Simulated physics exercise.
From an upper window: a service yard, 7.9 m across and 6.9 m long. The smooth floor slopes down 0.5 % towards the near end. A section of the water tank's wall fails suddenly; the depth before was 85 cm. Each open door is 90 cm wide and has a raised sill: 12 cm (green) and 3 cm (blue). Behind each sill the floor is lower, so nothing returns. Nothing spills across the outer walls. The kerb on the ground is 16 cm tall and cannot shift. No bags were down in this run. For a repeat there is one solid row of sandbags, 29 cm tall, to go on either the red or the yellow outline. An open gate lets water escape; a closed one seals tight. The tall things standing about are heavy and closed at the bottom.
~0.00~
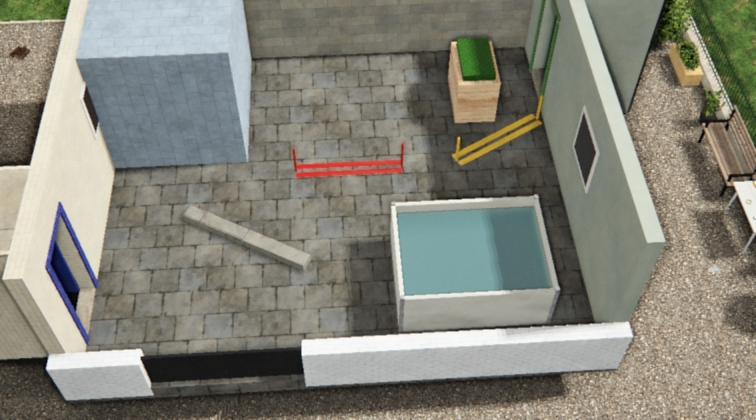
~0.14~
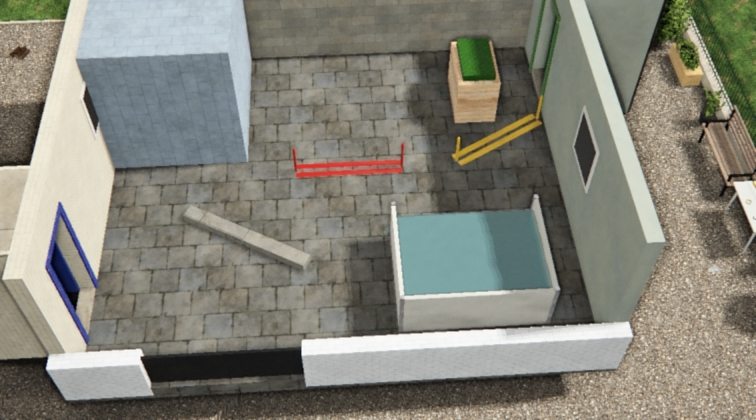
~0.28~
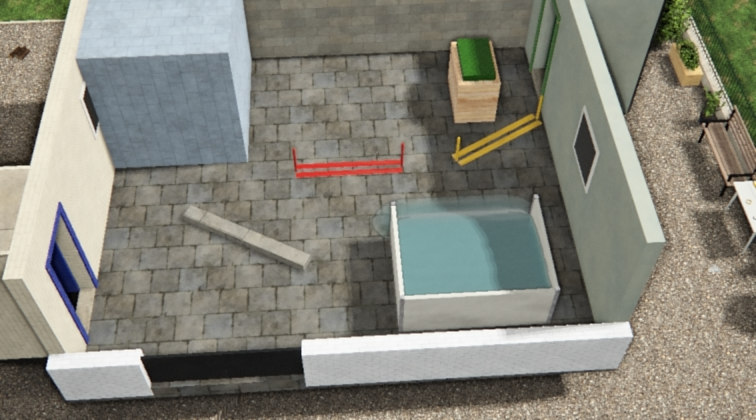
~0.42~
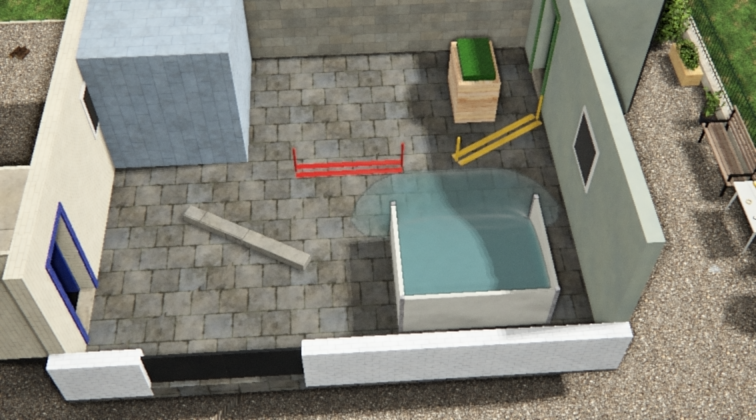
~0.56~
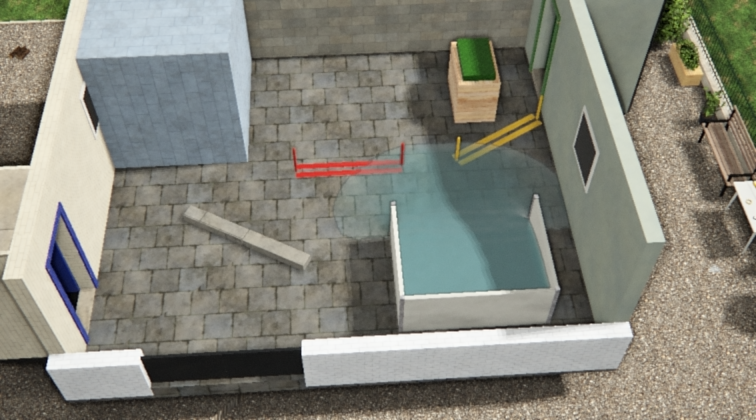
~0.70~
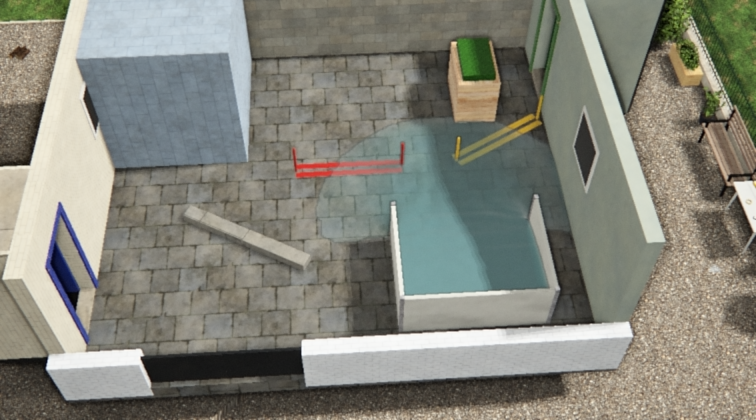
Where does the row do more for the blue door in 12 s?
The red mark.
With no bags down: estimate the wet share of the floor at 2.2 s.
Some 50 per cent of it.
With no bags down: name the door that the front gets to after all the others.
It is the blue one.
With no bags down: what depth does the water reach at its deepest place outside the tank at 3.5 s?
About 38 cm.
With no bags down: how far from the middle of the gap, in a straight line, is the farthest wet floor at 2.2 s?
Roughly 5.8 m.
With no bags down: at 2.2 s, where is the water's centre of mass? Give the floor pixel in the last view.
Around (436, 157).
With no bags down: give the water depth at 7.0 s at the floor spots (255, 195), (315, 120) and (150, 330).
In that order: 7, 10 and 0 cm.
After 1.4 s water covers 45 % of the floor and is deepest (46 cm) near (461, 130) in the run without bags; in at the blue door, 0 L with no bags, 0 L with the row on red, 0 L on yellow.
After 2.2 s water covers 50 % of the floor and is deepest (42 cm) near (474, 50) in the run without bags; in at the blue door, 0 L with no bags, 0 L with the row on red, 0 L on yellow.
After 3.5 s water covers 50 % of the floor and is deepest (38 cm) near (260, 59) in the run without bags; in at the blue door, 0 L with no bags, 0 L with the row on red, 0 L on yellow.
After 7.0 s water covers 80 % of the floor and is deepest (26 cm) near (382, 360) in the run without bags; in at the blue door, 0 L with no bags, 0 L with the row on red, 0 L on yellow.
After 12.0 s water covers 100 % of the floor and is deepest (16 cm) near (571, 261) in the run without bags; in at the blue door, 29 L with no bags, 4 L with the row on red, 63 L on yellow.
